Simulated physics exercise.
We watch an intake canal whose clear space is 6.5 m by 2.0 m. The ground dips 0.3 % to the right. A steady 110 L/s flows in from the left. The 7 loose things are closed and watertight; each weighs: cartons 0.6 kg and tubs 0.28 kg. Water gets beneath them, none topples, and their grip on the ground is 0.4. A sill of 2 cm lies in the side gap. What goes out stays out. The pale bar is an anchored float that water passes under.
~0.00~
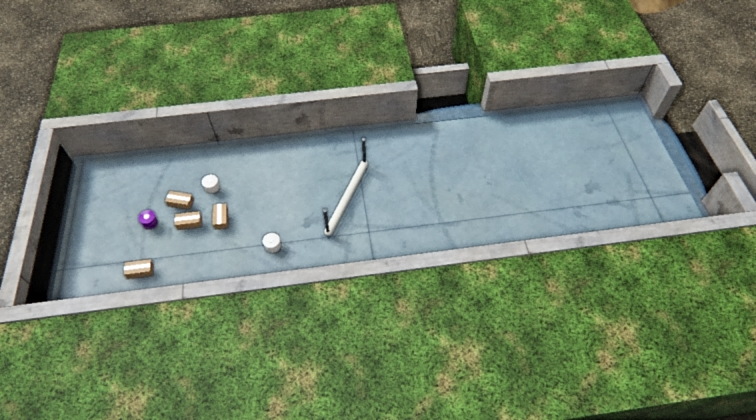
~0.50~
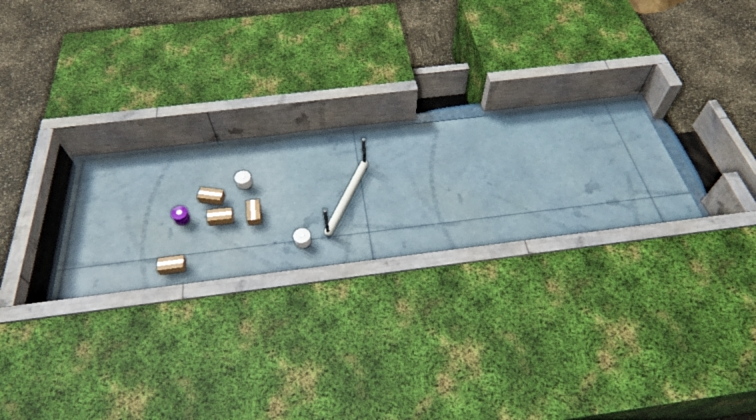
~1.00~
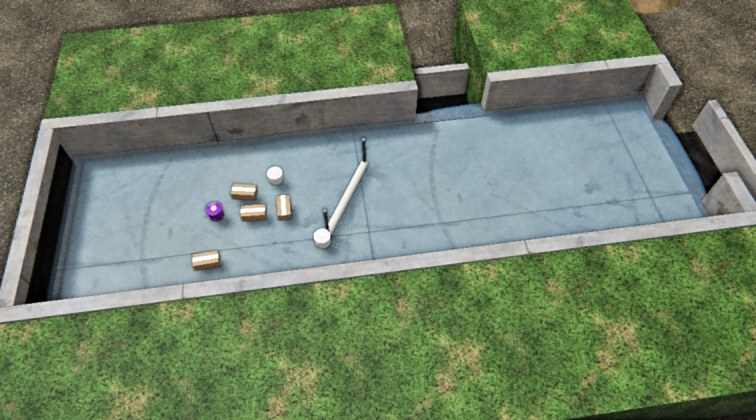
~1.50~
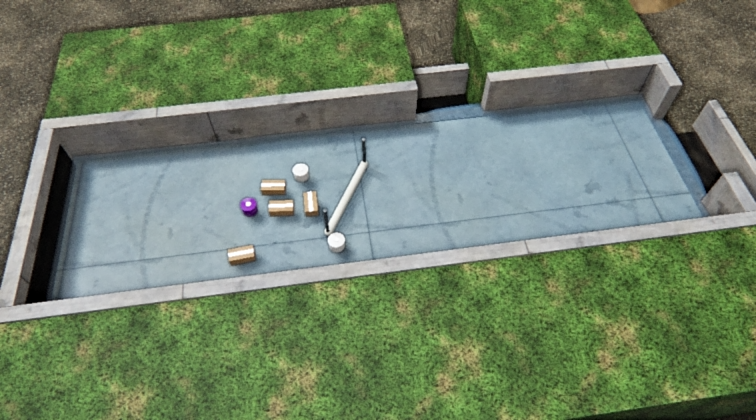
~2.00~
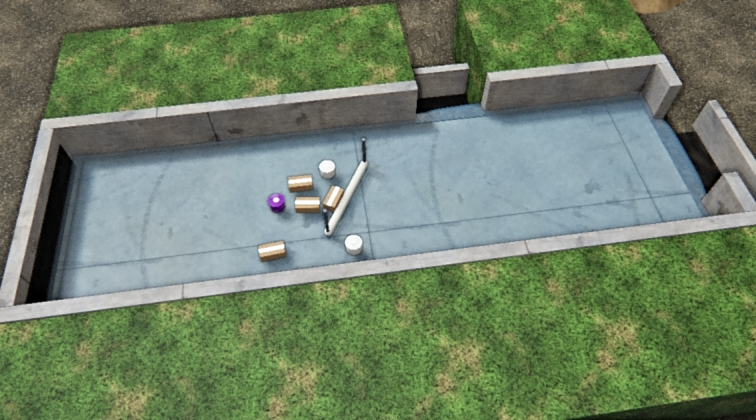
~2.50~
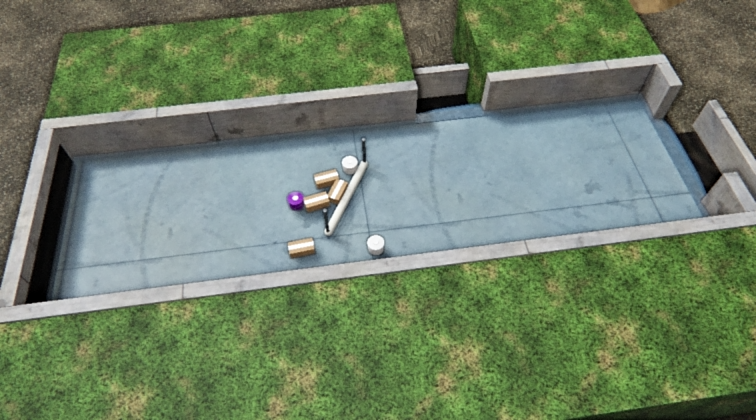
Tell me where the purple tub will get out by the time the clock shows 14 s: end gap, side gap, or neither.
The purple tub: Side opening.
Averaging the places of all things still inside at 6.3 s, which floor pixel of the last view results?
Around (405, 198).
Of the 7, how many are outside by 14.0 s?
I count 5.
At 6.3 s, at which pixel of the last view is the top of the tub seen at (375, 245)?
At about (543, 224).
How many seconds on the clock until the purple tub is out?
Near 9.0 s.
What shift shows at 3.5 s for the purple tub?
Roughly 150 cm by then.
After 3.5 s the purple tub is near (313, 196), 1.7 m from its start, afloat; 0 of 7 are out; 7 afloat.
After 6.3 s the purple tub is near (354, 154), 2.2 m from its start, afloat; 1 of 7 are out; 6 afloat.
After 10.0 s the purple tub has gone out by the side gap; 3 of 7 are out; 4 afloat.
After 14.0 s the purple tub has gone out by the side gap; 5 of 7 are out; 2 afloat.
